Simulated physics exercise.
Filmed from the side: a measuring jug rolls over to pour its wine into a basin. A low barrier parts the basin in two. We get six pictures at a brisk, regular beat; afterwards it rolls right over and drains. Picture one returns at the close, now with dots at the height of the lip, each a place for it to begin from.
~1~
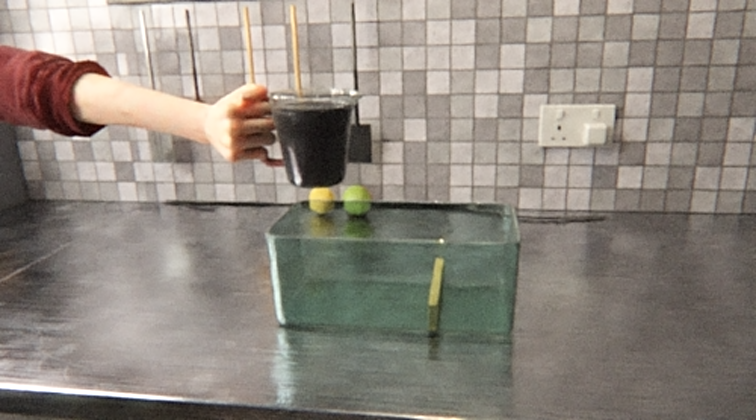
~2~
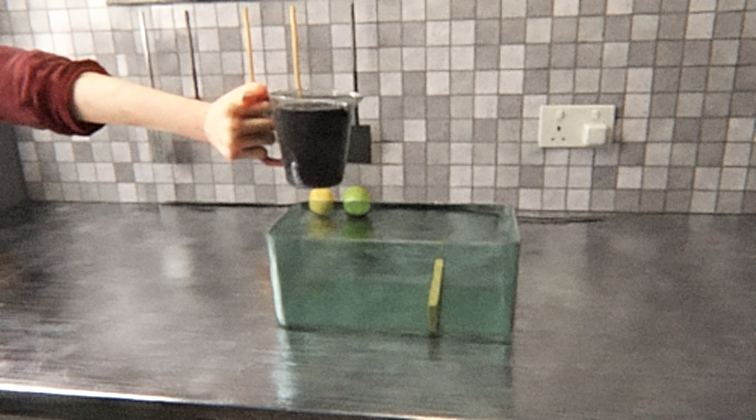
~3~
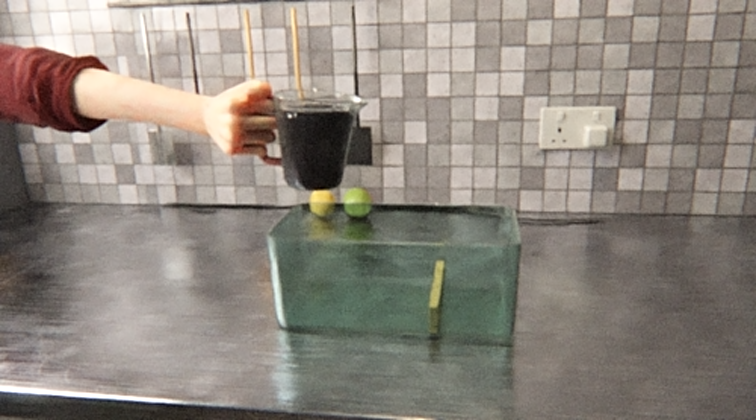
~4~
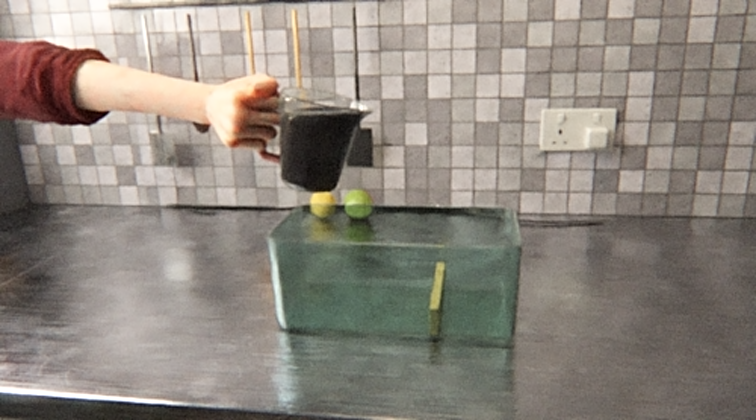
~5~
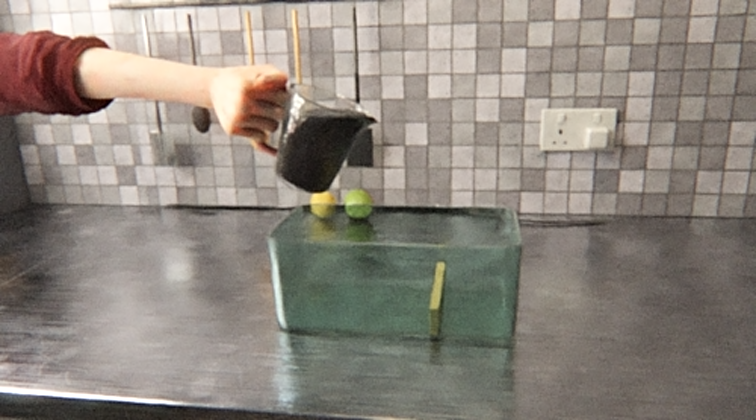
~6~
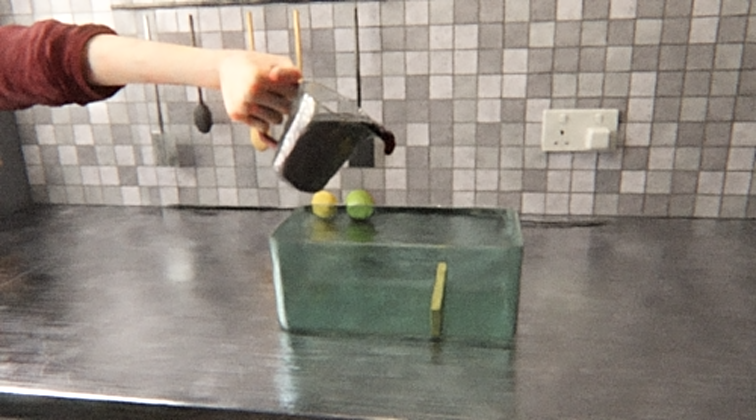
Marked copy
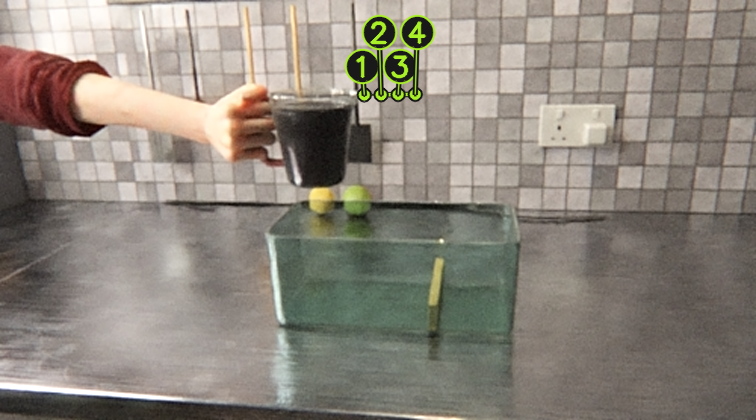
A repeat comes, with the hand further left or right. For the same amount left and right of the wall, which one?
2 is best.
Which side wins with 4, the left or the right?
The right one.
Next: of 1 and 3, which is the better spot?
3 it is.
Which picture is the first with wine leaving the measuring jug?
Picture 6.
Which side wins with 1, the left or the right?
The left side.
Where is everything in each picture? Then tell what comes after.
In the first frame, upright, lip at (362, 94); basin from (277, 321) to (514, 333); top of the wall at (437, 279); nothing has left yet.
In the second frame, upright, lip at (362, 97); nothing has left yet.
In the third frame, tipped about 6°, lip at (366, 102); nothing has left yet.
In the fourth frame, tipped about 13°, lip at (371, 111); nothing has left yet.
In the fifth frame, tipped about 22°, lip at (376, 121); nothing has left yet.
In the sixth frame, tipped about 33°, lip at (380, 134); wine is over the lip, down to (388, 152).
In lime, 1 at (364, 94); 2 at (381, 94); 3 at (398, 94); 4 at (415, 94).
With 1, about 81 % ends left of the wall and 18 % right of it.
With 2, about 50 % ends left of the wall and 49 % right of it.
With 3, about 28 % ends left of the wall and 71 % right of it.
With 4, about 19 % ends left of the wall and 79 % right of it.
